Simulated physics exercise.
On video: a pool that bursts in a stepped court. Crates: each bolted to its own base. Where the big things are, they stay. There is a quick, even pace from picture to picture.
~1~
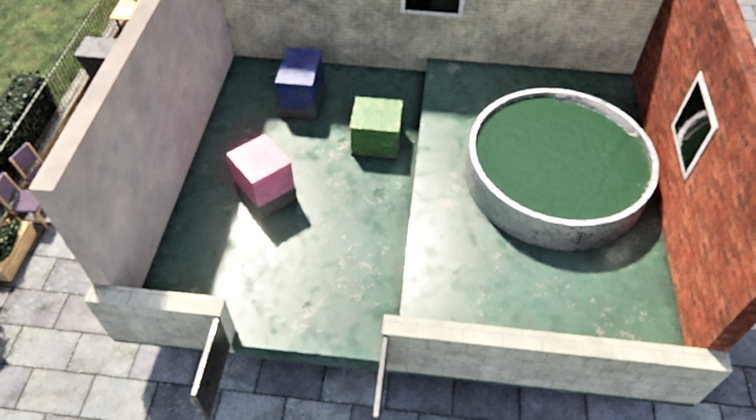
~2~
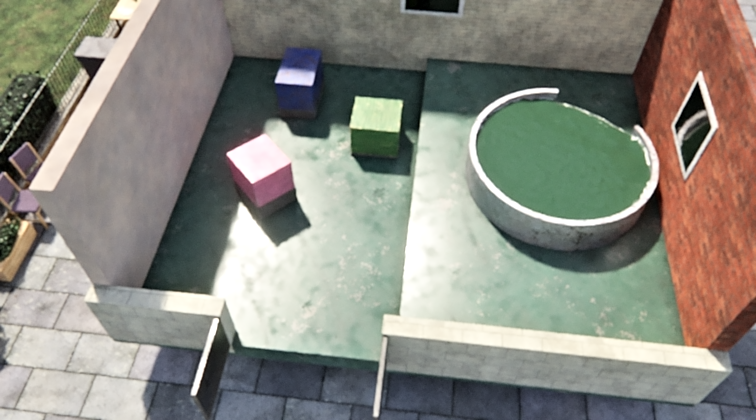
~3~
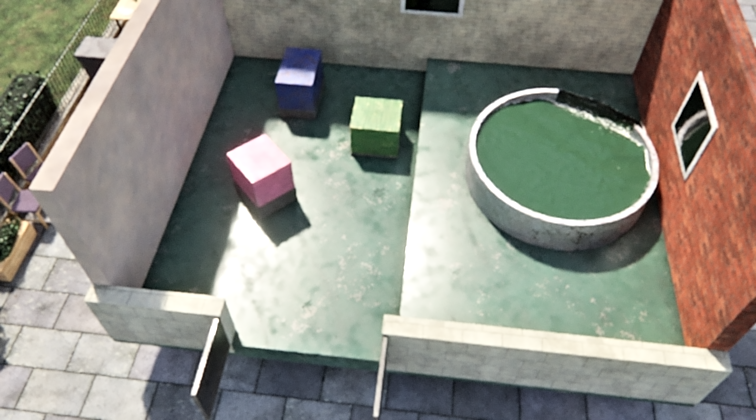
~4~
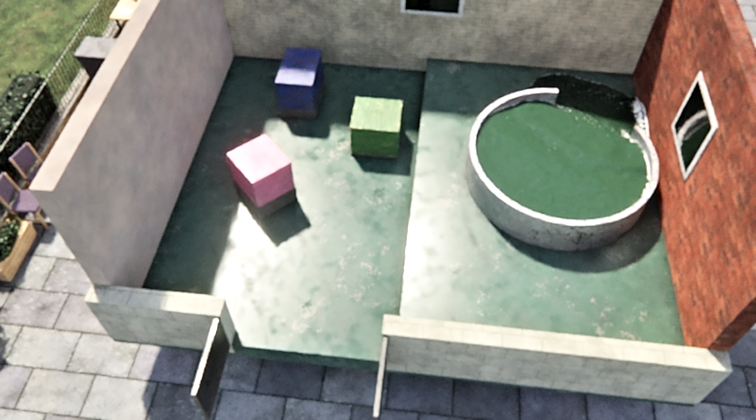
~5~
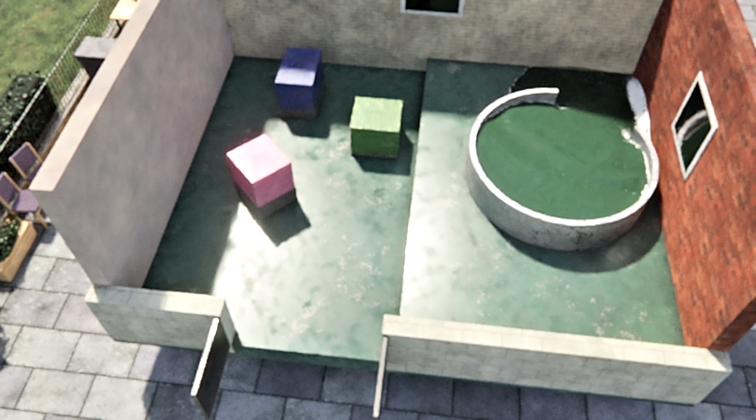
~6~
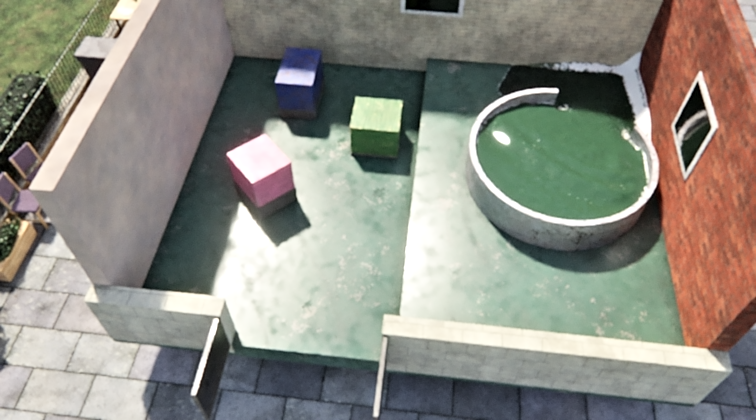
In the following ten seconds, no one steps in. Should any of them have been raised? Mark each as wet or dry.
Green crate: Wet; blue crate: Wet; pink crate: Dry.
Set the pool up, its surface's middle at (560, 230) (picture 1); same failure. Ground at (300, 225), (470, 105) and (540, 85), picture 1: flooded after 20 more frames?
In that order: Free of water, wet, covered.
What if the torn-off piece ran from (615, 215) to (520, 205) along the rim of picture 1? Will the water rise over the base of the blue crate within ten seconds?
The blue crate is not overtopped.
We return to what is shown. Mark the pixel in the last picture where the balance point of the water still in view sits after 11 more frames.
Point: (564, 143).
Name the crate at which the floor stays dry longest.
From the pictures, the one in pink.
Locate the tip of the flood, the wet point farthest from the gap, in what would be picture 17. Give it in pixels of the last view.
The front tops out at about (414, 72).
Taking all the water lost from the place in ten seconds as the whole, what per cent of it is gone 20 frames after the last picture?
About 0 per cent.
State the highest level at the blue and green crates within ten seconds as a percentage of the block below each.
About 140 percent and about 380 percent.
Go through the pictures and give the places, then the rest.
Still water in the round tank at (561, 155), in the first frame.
The front is at a hidden place, out from the gap on the round tank's far side, in the second frame.
The front is at a hidden place, out from the gap on the round tank's far side, in the third frame.
The front is at (549, 79), out from the gap on the round tank's far side, in the fourth frame.
Water pours out on the round tank's far side and has run to (541, 67), in the fifth frame.
Water pours out on the round tank's far side and has run to (520, 65), in the sixth frame.
A moment on, water covers 10 % of the floor; the green crate not reached, the blue crate not reached, the pink crate not reached.
Next, water covers 20 % of the floor; the green crate not reached, the blue crate not reached, the pink crate not reached.
Then, water covers 40 % of the floor; the green crate water round its plinth, the blue crate water round its plinth, the pink crate not reached.
Later, water covers 80 % of the floor; the green crate water round its plinth, the blue crate water round its plinth, the pink crate water round its plinth.
In the end, water covers 95 % of the floor; the green crate was topped, the blue crate was topped, the pink crate stayed above the water.
